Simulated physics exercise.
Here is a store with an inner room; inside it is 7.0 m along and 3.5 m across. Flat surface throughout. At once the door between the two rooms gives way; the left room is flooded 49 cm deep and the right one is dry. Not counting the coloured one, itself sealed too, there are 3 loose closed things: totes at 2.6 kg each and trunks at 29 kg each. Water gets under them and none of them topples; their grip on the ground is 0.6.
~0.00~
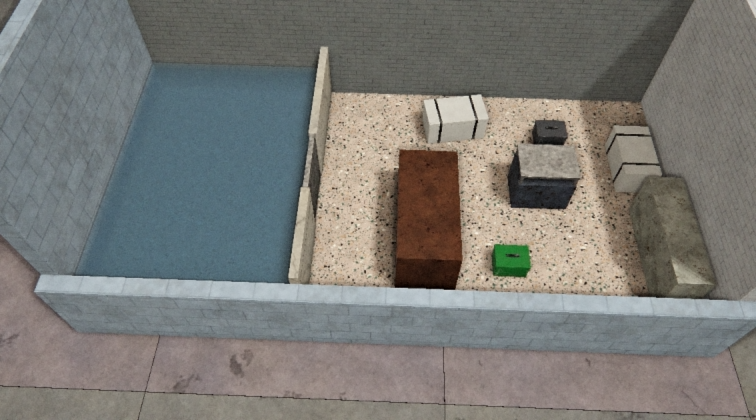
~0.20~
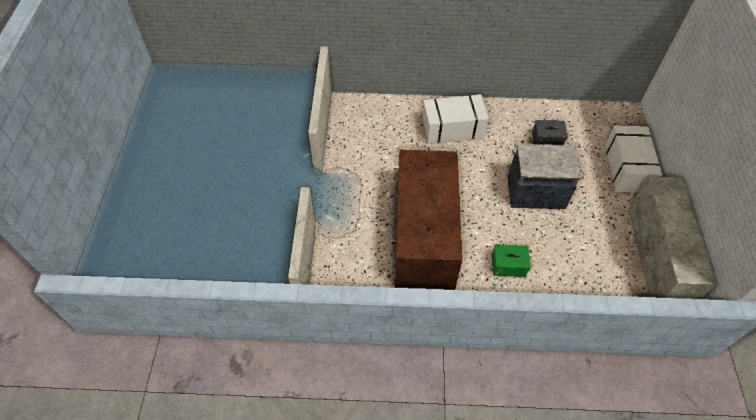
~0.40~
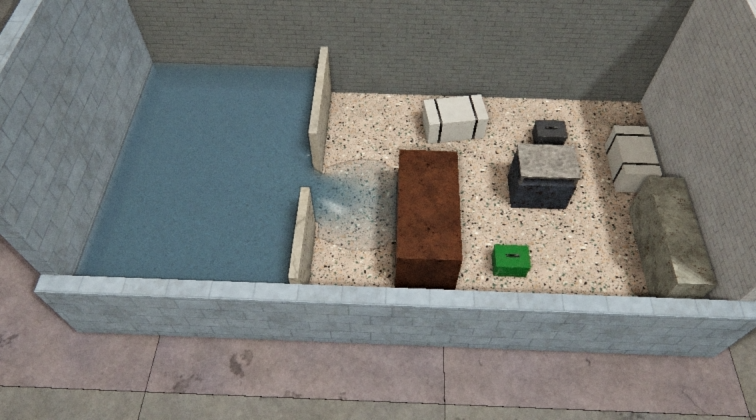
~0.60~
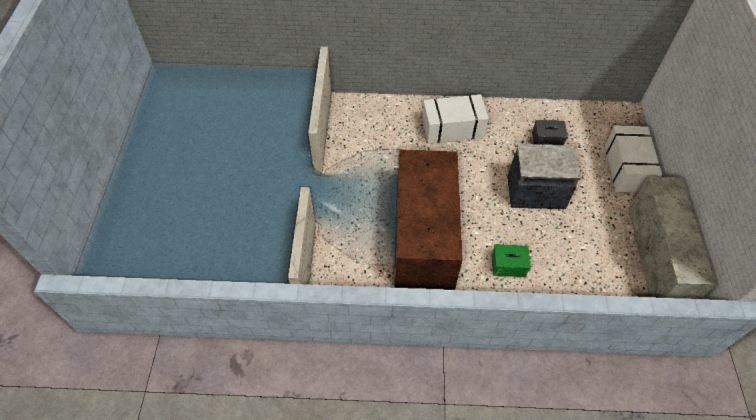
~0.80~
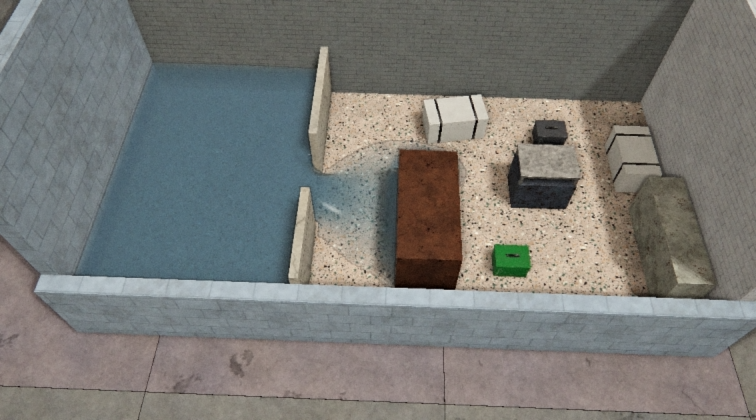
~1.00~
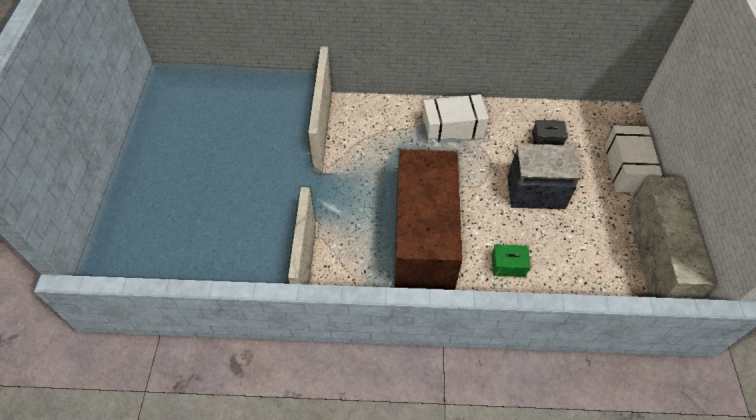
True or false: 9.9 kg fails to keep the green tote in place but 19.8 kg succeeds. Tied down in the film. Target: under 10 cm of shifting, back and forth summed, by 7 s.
True.
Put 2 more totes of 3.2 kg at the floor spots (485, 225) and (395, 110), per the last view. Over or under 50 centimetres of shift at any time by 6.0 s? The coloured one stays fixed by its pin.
In order: Stays within it and exceeds it.
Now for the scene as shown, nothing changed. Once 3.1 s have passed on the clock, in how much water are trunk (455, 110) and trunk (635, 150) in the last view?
I'd estimate 9 cm for the first and 2 cm for the second.
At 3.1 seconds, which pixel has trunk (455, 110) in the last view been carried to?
Roughly at (536, 92).
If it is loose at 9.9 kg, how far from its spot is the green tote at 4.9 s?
Shift: Roughly 0 cm.
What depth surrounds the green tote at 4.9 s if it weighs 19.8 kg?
Depth: Approx. 4 cm.
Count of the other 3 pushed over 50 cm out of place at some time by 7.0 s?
That comes to 2.
After 1.4 s the green tote would be 0 cm from its start with 9.9 kg and 0 cm from its start with 19.8 kg; 0 cm of water round it then.
After 3.1 s the green tote would be 0 cm from its start with 9.9 kg and 0 cm from its start with 19.8 kg; 3 cm of water round it then.
After 4.9 s the green tote would be 0 cm from its start with 9.9 kg and 0 cm from its start with 19.8 kg; 4 cm of water round it then.
After 7.0 s the green tote would be 24 cm from its start with 9.9 kg and 0 cm from its start with 19.8 kg; 9 cm of water round it then.
